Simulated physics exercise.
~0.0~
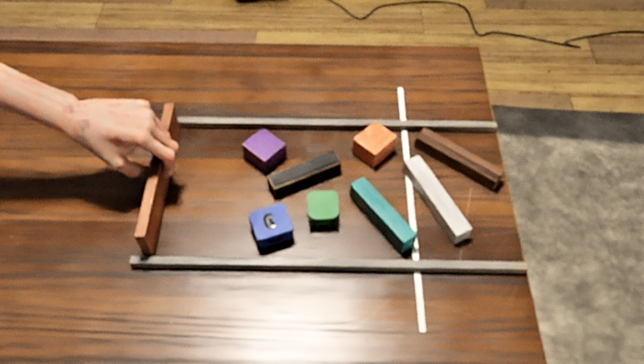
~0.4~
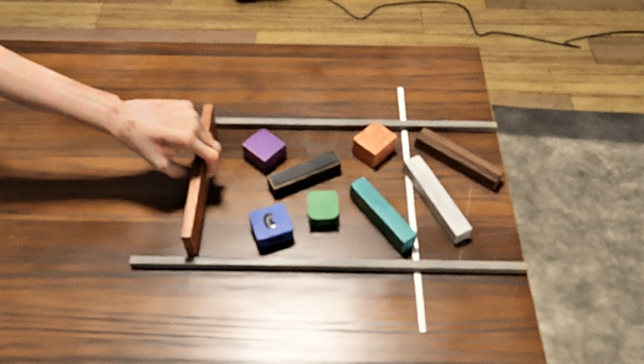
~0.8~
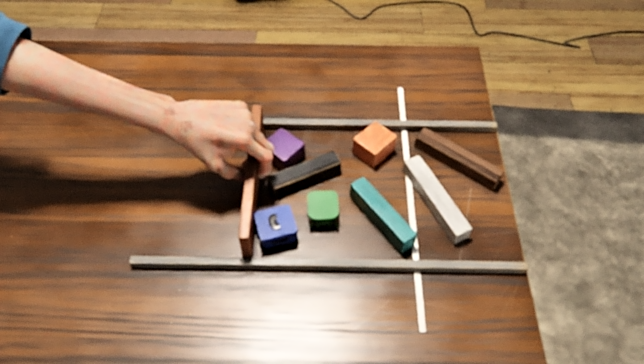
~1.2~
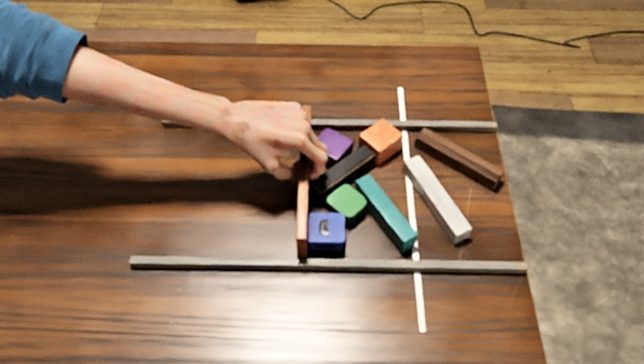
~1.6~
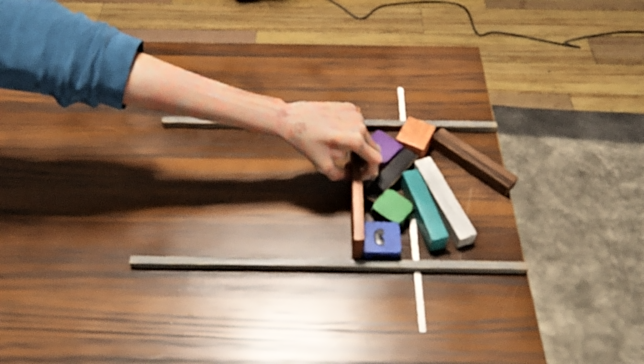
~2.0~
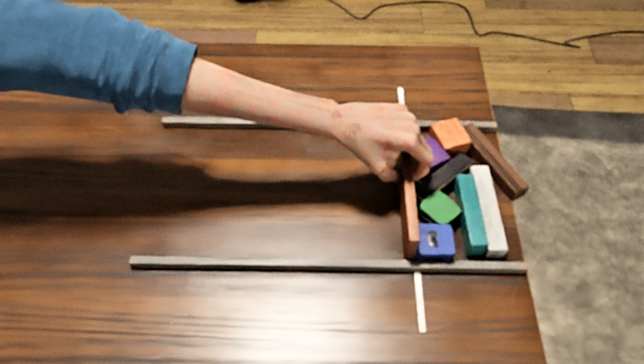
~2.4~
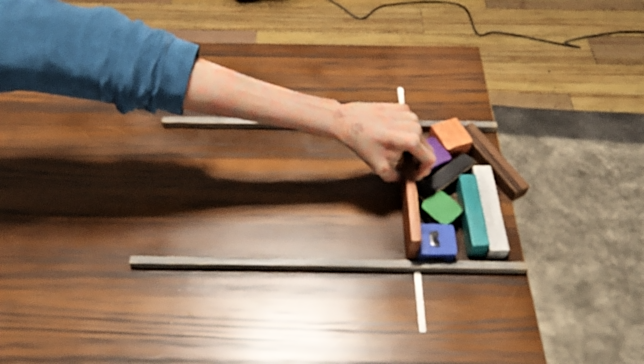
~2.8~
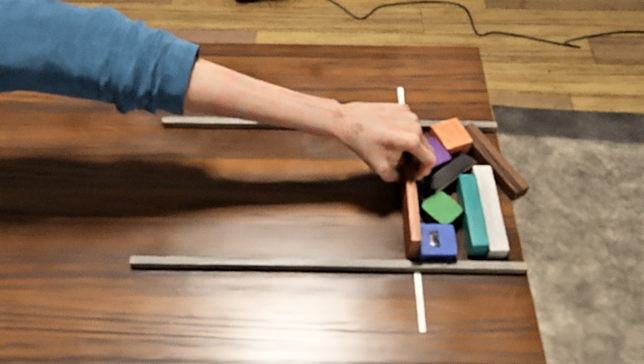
The clip shows a hand sliding an upright wooden board rightward between two rails on a table, pushing colorful blocks and bars together toward the table's end. The board stops near the white tape strip, with the pieces bunched at the edge and none fallen off.
